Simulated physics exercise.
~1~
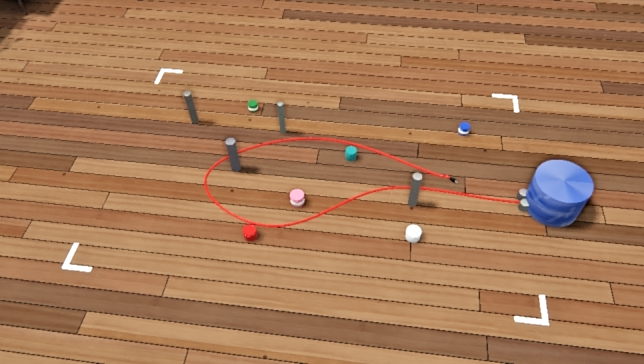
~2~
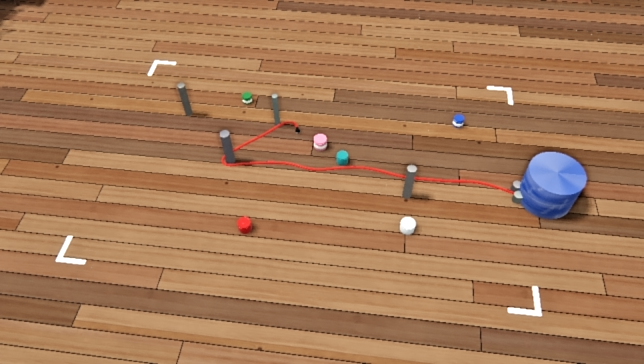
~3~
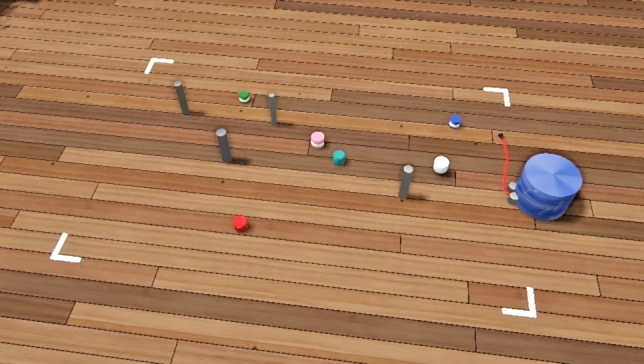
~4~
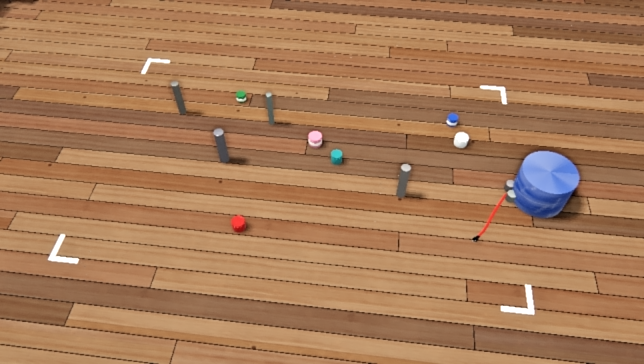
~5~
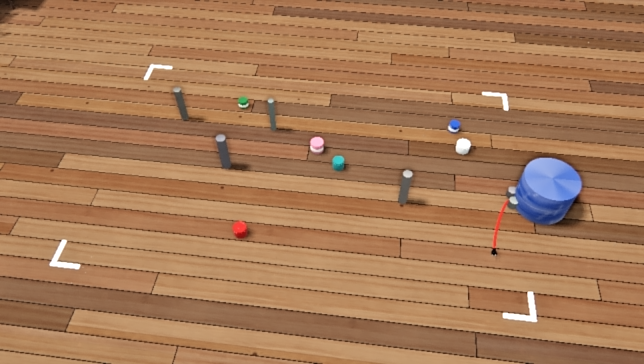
At the start, a red lead stretches left from a large blue drum across a wooden floor, looping around upright posts among six small containers. The lead draws in toward the drum, and the pink canister ends up farther up and to the right, near the teal tub, which shifts only slightly. As the lead comes clear of the posts, the white tub moves up and right. The short remaining length then swings from above to below the drum's left side, with the white tub now beside the blue tin. Finally, the lead's end hangs below the drum, while the red tub, green canister and blue tin remain in place.
